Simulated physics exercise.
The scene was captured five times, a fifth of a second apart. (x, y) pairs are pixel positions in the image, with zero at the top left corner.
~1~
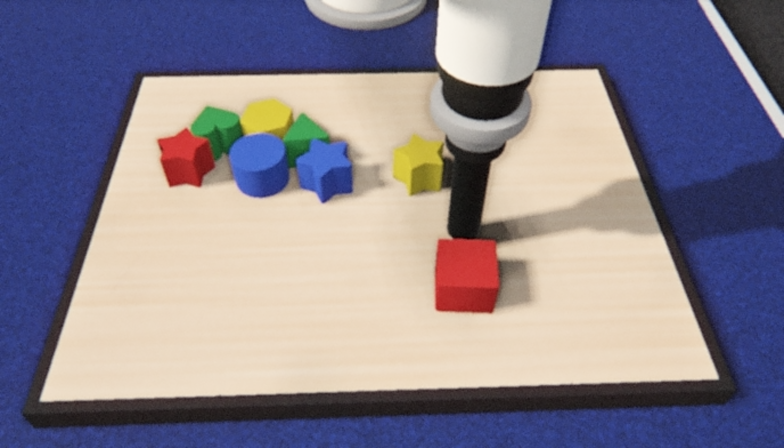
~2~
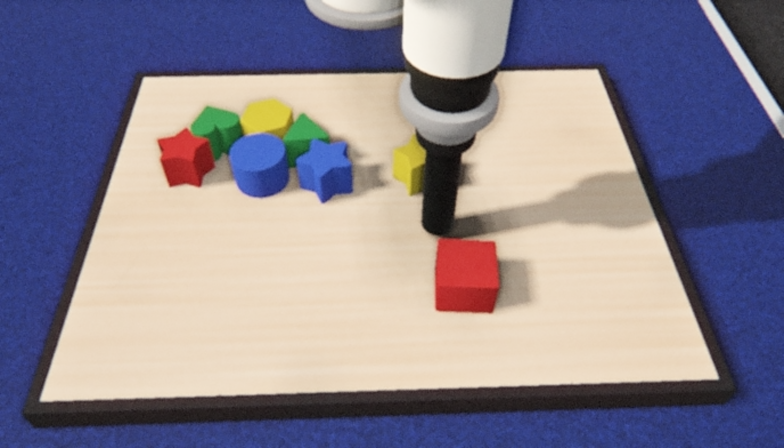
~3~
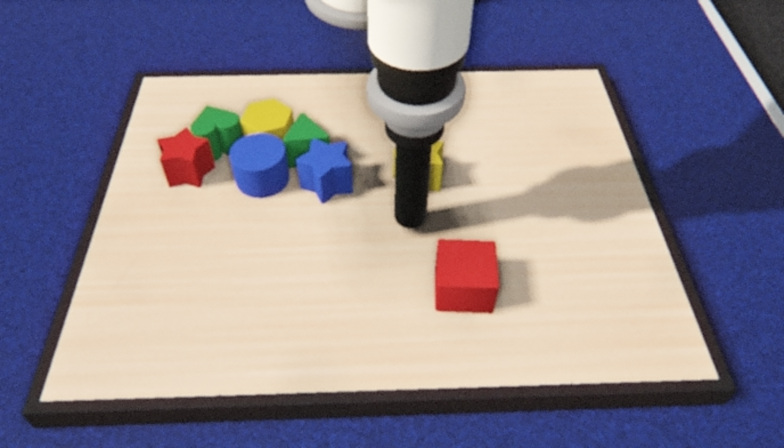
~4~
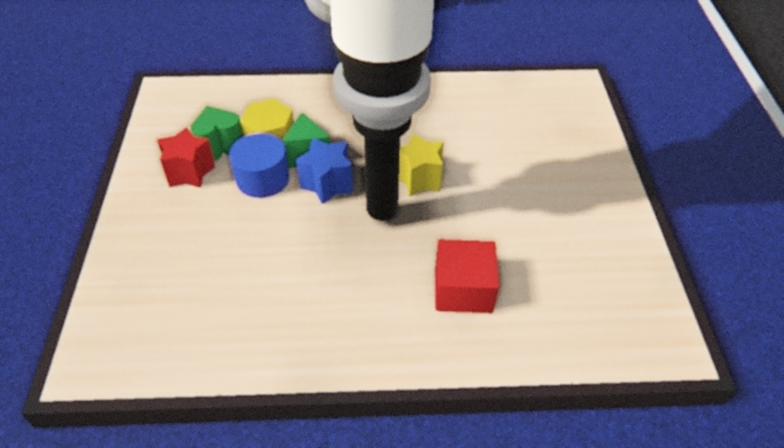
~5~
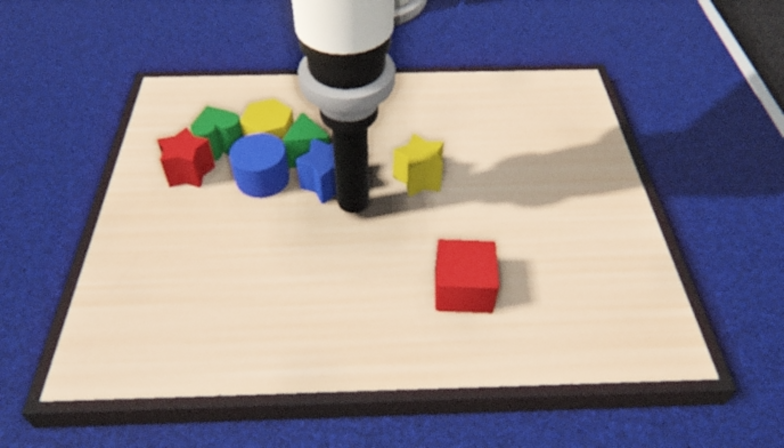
A black post on a white robot arm moved steadily left across a wooden board, passing in front of a yellow star and reaching the blue star, while the red cube and other colourful blocks stayed still.
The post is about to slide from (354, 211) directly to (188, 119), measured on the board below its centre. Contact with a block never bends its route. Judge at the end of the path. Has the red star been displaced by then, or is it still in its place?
The red star is moved.
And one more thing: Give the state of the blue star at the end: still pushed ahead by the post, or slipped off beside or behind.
I believe the blue star loses its place ahead of the post and slips off.
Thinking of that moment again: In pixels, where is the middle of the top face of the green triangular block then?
At the end it should sit near (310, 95).
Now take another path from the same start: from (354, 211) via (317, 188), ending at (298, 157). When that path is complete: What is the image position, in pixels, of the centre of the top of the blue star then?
By then it is at (307, 108).
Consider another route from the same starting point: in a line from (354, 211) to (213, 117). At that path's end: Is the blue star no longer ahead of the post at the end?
I expect so.
On the path given first. One third of the way, post (293, 170); blue cylinder (246, 148); yellow hexagonal block (263, 109), turned 20° anticlockwise; green triangular block (305, 102), turned 25° anticlockwise; blue star (305, 128), turned 50° clockwise.
Two thirds of the way, post (236, 139); red star (151, 148), turned 35° anticlockwise; green heart (196, 110), turned 15° clockwise; blue cylinder (198, 140); yellow hexagonal block (258, 99); green triangular block (310, 95), turned 25° anticlockwise; blue star (297, 124), turned 85° clockwise.
At the end, post (186, 111); red star (150, 148), turned 35° anticlockwise; green heart (142, 99), turned 50° anticlockwise; blue cylinder (198, 140); yellow hexagonal block (258, 99); green triangular block (310, 95), turned 25° anticlockwise; blue star (297, 124), turned 85° clockwise.
